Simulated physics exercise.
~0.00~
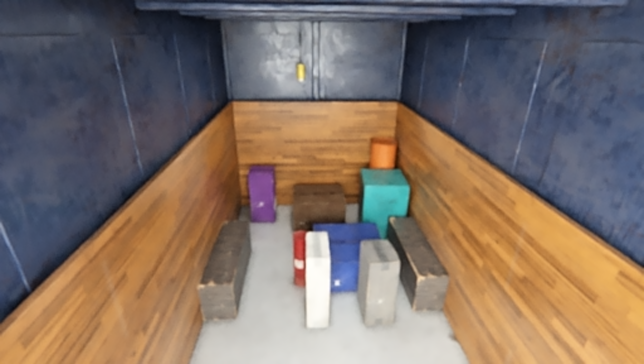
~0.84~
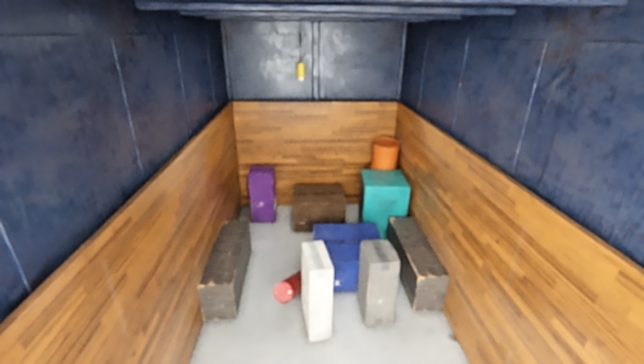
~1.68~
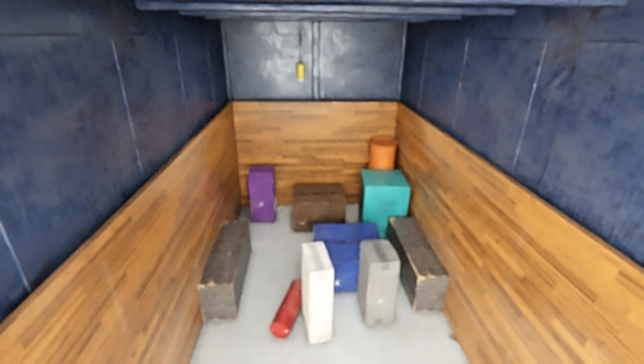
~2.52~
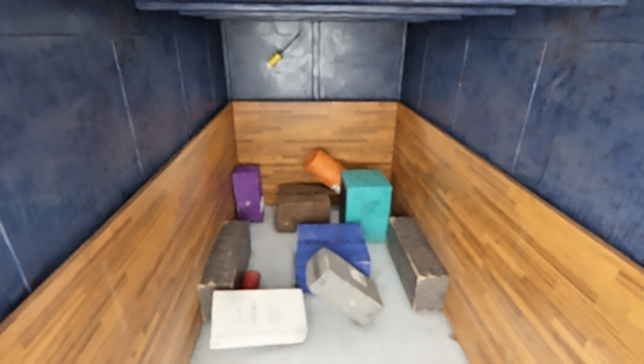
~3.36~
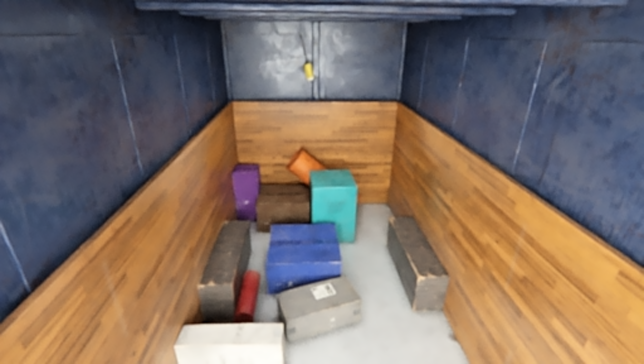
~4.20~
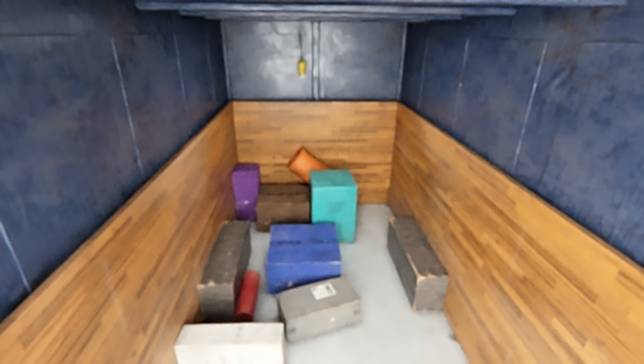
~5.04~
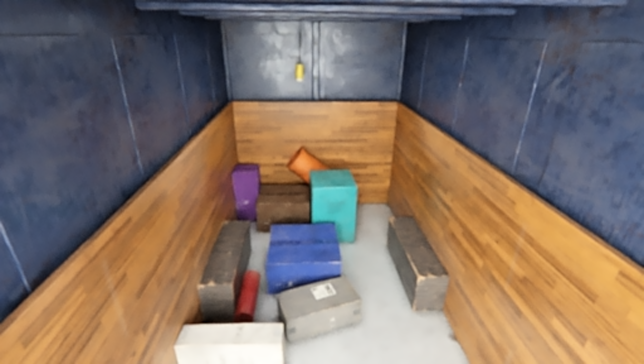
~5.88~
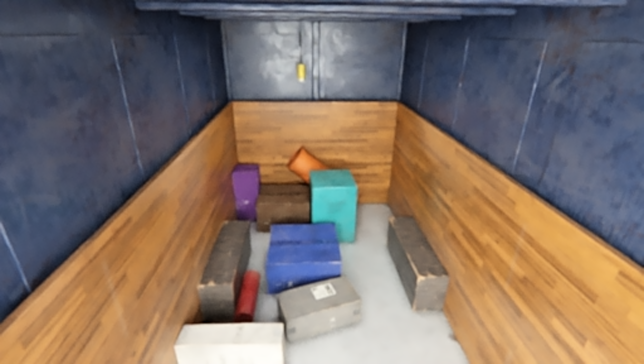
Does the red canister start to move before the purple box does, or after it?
The red canister moves first, tipping over and rolling while the purple box still stands in place. The purple box shifts only later, when the load slides left.
Boxes in a load bay slide left, several toppling over, then lie still in disarray.
